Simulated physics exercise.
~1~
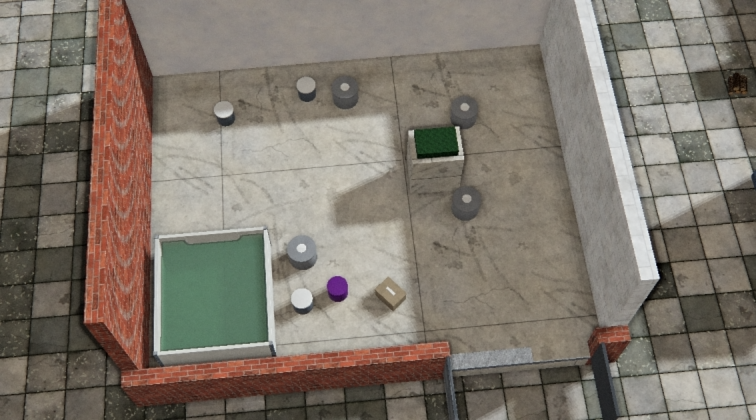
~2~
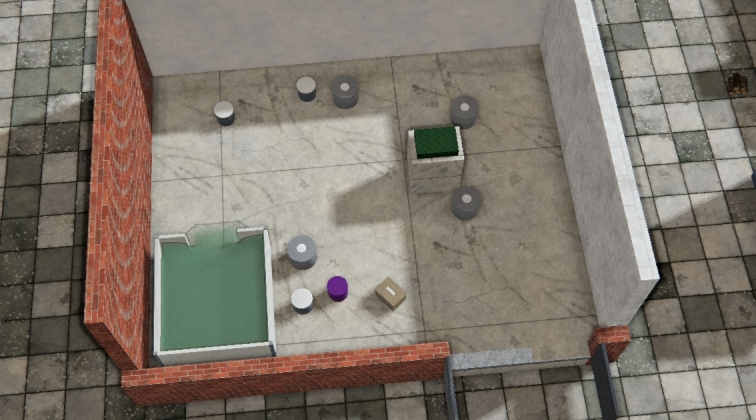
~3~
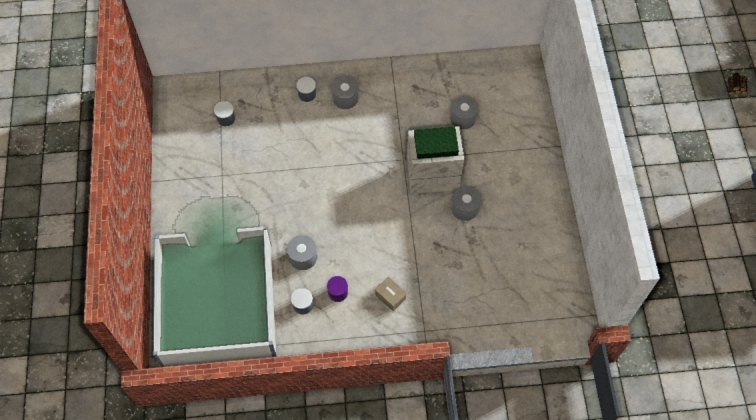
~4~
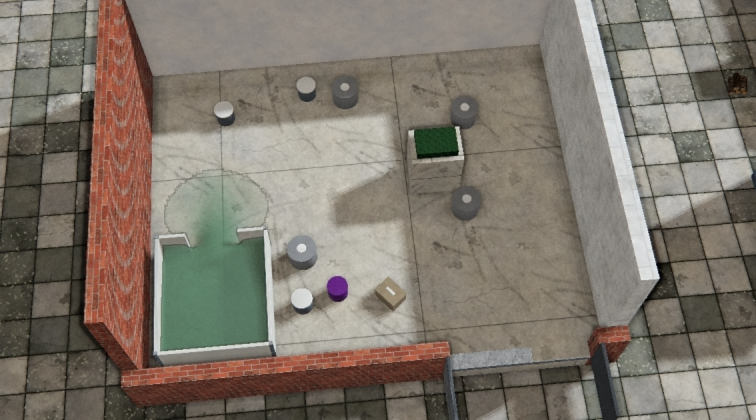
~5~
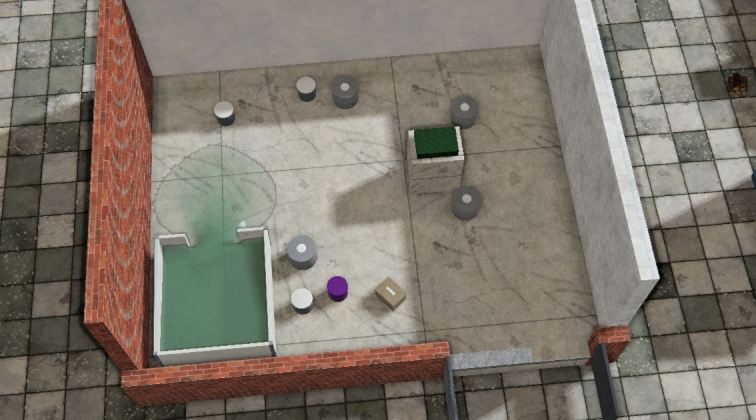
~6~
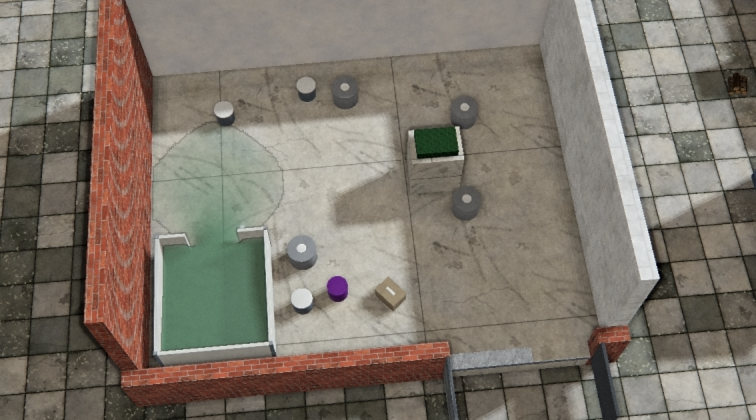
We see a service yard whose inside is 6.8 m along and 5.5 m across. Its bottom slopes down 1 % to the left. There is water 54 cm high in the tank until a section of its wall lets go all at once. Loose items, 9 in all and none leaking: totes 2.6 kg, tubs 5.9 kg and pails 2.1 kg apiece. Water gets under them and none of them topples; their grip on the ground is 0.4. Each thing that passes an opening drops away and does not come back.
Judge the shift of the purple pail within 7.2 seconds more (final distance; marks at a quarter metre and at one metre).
It hardly moves.
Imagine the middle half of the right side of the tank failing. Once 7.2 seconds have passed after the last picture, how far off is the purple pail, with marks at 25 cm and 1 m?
Note: Purple pail displaced a long way.
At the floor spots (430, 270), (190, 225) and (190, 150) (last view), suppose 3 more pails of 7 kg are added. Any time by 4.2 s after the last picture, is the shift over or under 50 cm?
In the order listed: Behind the line; across the line; across the line.
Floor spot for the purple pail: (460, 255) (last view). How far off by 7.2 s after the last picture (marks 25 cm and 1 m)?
What happens is that it keeps still.
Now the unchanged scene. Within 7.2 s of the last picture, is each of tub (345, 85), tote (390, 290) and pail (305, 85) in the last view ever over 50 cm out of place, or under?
The first topped the threshold, the second never reached the threshold, and the third topped the threshold.
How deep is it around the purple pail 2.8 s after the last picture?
Roughly 0 cm deep.
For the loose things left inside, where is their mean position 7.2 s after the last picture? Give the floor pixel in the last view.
They average out to somewhere around (439, 220).
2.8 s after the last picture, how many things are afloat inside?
Total: 3.
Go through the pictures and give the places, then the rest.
In the first frame, the purple pail at (337, 286) rests on the ground; water covers 2.7 m2; 0 of 9 have shifted.
In the second frame, the purple pail at (337, 286), on the bottom; water covers 3.2 m2; 0 of 9 have shifted.
In the third frame, the purple pail at (337, 286), on the bottom; 3.7 m2 under water; 0 of 9 have shifted.
In the fourth frame, the purple pail at (337, 286) rests on the ground; water covers 4.5 m2; 0 of 9 have shifted.
In the fifth frame, the purple pail at (337, 286), on the bottom; water covers 5.4 m2; 0 of 9 have shifted.
In the sixth frame, the purple pail at (337, 286), on the bottom; 6.4 m2 under water; 0 of 9 have shifted.
Then, 0.9 s after the last picture the purple pail is near (337, 286), 0.0 m from its start, aground; 0 of 9 are out; 1 afloat.
Then, 2.8 s after the last picture the purple pail is near (337, 286), 0.0 m from its start, aground; 0 of 9 are out; 3 afloat.
Then, 4.8 s after the last picture the purple pail is near (337, 286), 0.0 m from its start, aground; 0 of 9 are out; 2 afloat.
Then, 7.2 s after the last picture the purple pail is near (337, 286), 0.0 m from its start, aground; 0 of 9 are out; 4 afloat.
